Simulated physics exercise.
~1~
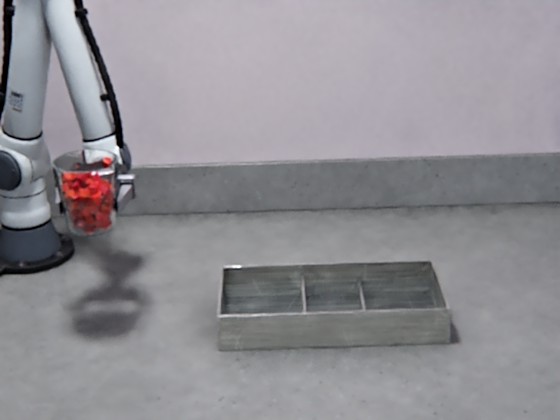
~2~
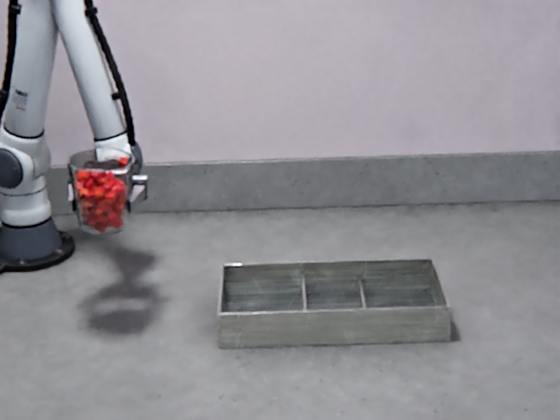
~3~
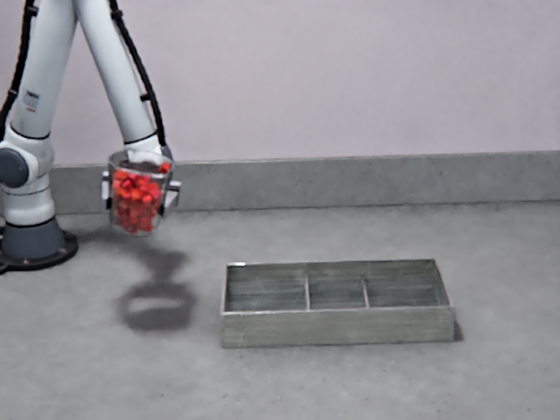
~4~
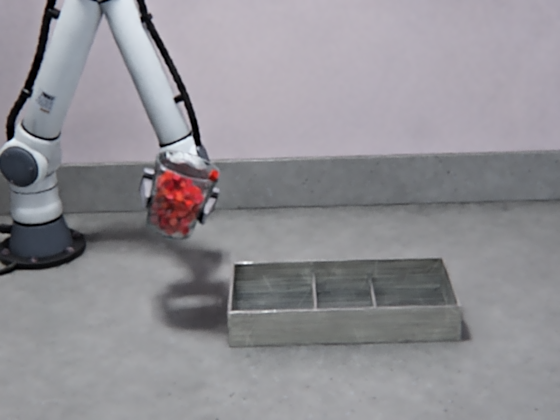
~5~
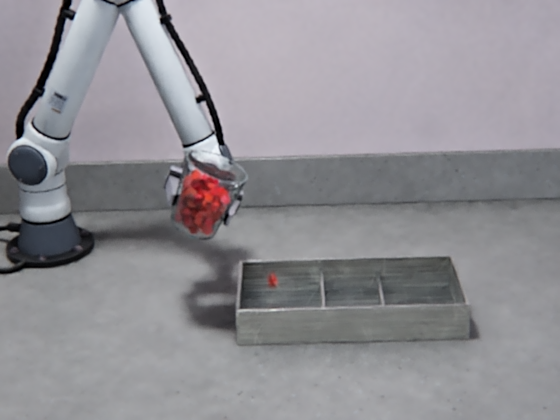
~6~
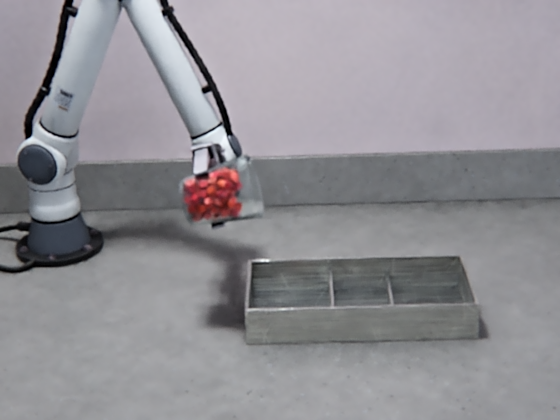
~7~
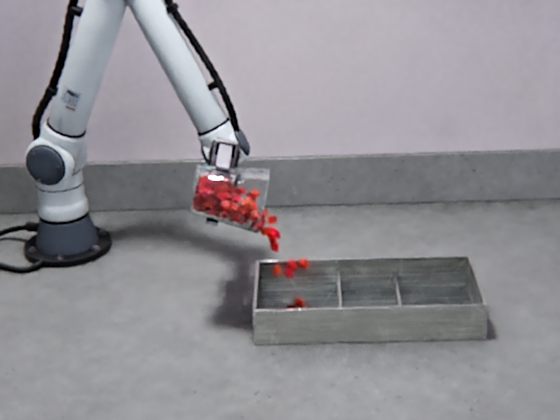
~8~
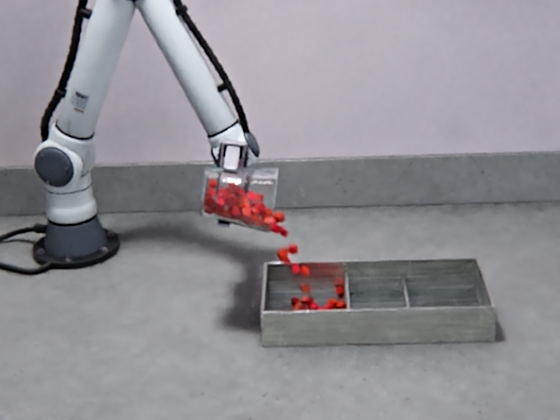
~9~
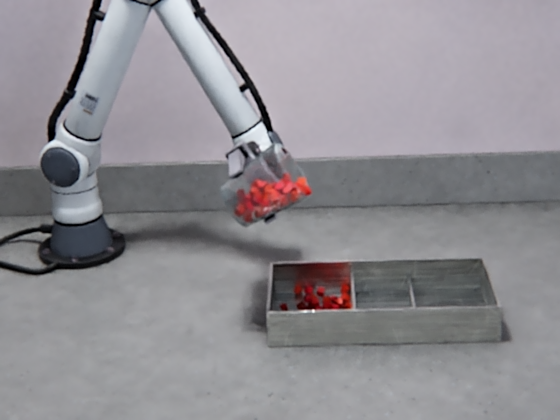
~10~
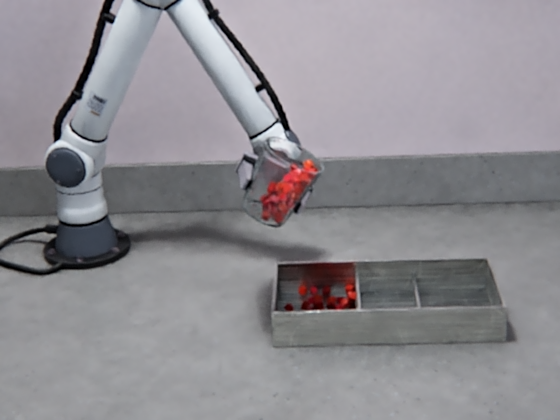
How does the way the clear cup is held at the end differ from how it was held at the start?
At the start the robot arm held the cup upright, but at the end the cup was leaning over at a slant.
